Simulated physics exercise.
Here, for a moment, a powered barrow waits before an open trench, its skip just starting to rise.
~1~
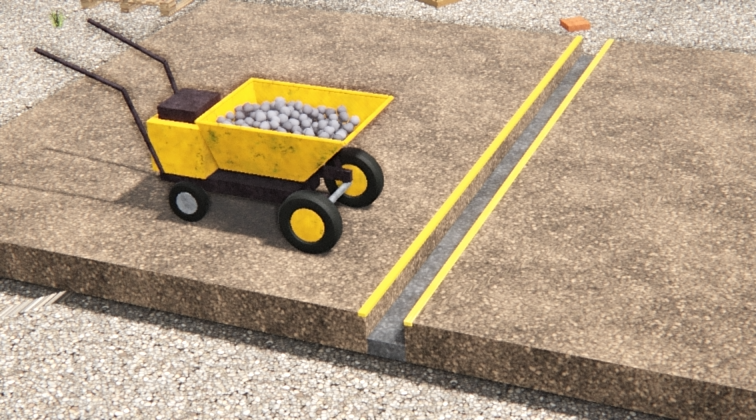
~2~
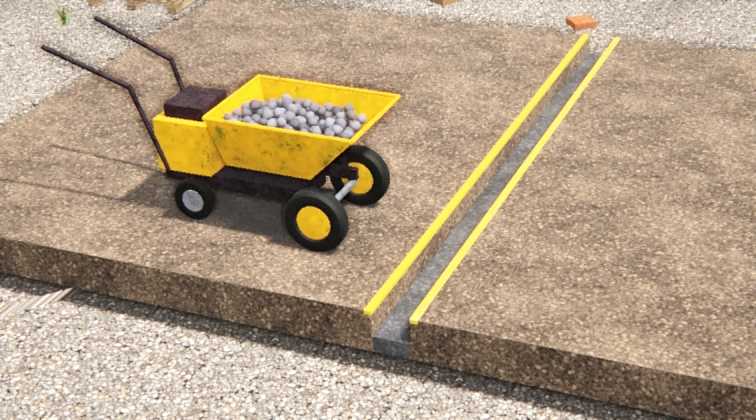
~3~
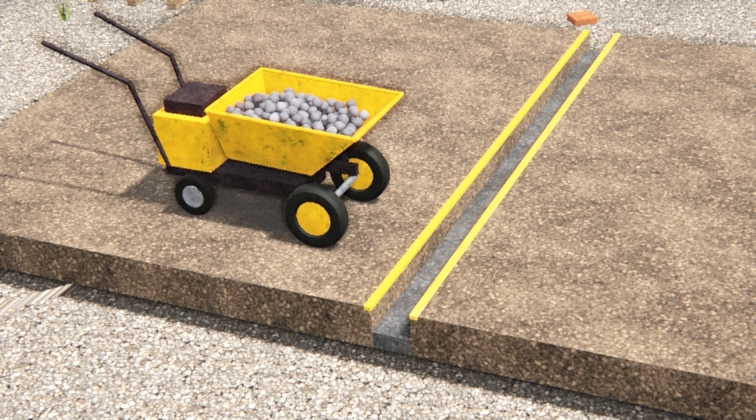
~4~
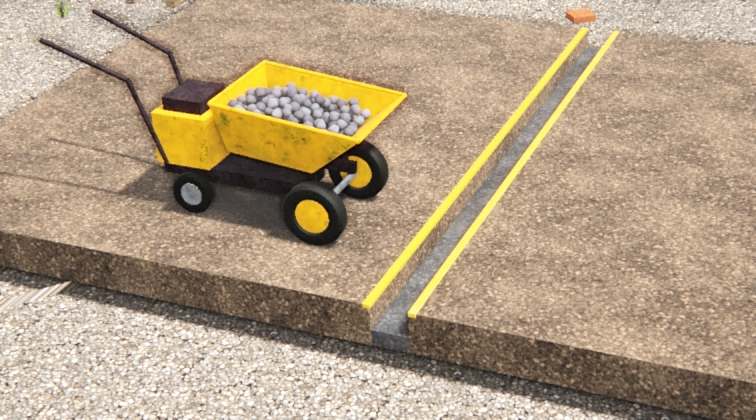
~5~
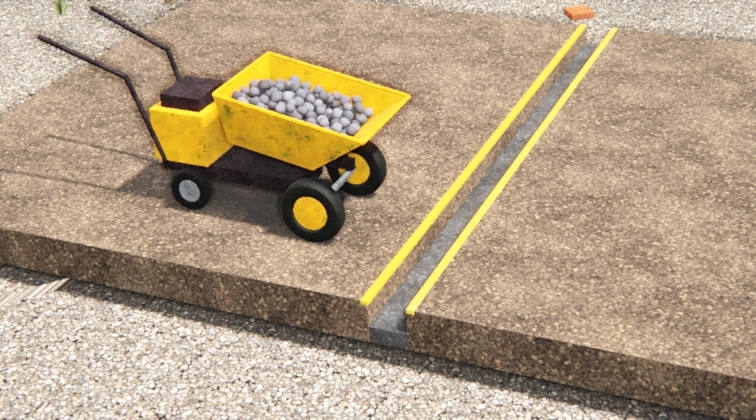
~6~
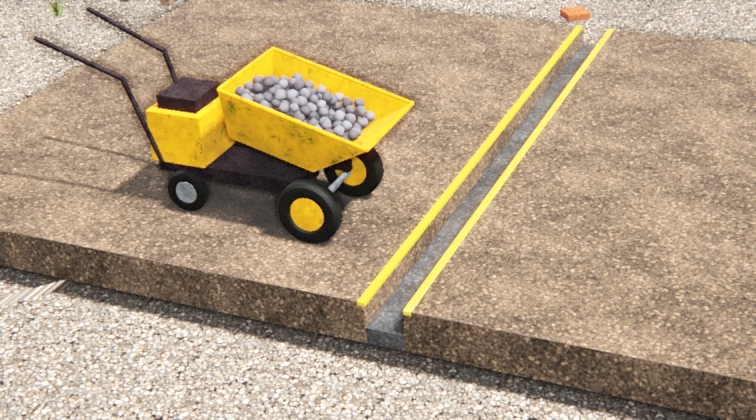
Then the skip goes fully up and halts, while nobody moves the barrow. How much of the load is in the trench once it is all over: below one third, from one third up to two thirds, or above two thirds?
It will put a third to two thirds into the trench.
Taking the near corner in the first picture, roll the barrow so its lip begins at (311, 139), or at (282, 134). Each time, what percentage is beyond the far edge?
About 10 per cent first, about 0 per cent second.
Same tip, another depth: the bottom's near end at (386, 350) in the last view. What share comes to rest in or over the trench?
It works out to some 60 per cent.
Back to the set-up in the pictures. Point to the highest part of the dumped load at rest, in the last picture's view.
Top at rest: Roughly (454, 226).
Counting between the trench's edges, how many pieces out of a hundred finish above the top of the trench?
20 %, roughly.
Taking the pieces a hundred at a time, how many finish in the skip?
It is some 5 percent.
Soon, skip tipped well over; all in the skip.
A while on, skip tipped steeply; about two thirds in the skip; a small part in or heaped over the trench; a small part beyond it; a stray few falling.
Towards the end, skip tipped right over; a small part in the skip; about half in or heaped over the trench; about a third beyond it.
Finally, skip tipped right over; a small part in the skip; about half in or heaped over the trench; about a third beyond it.
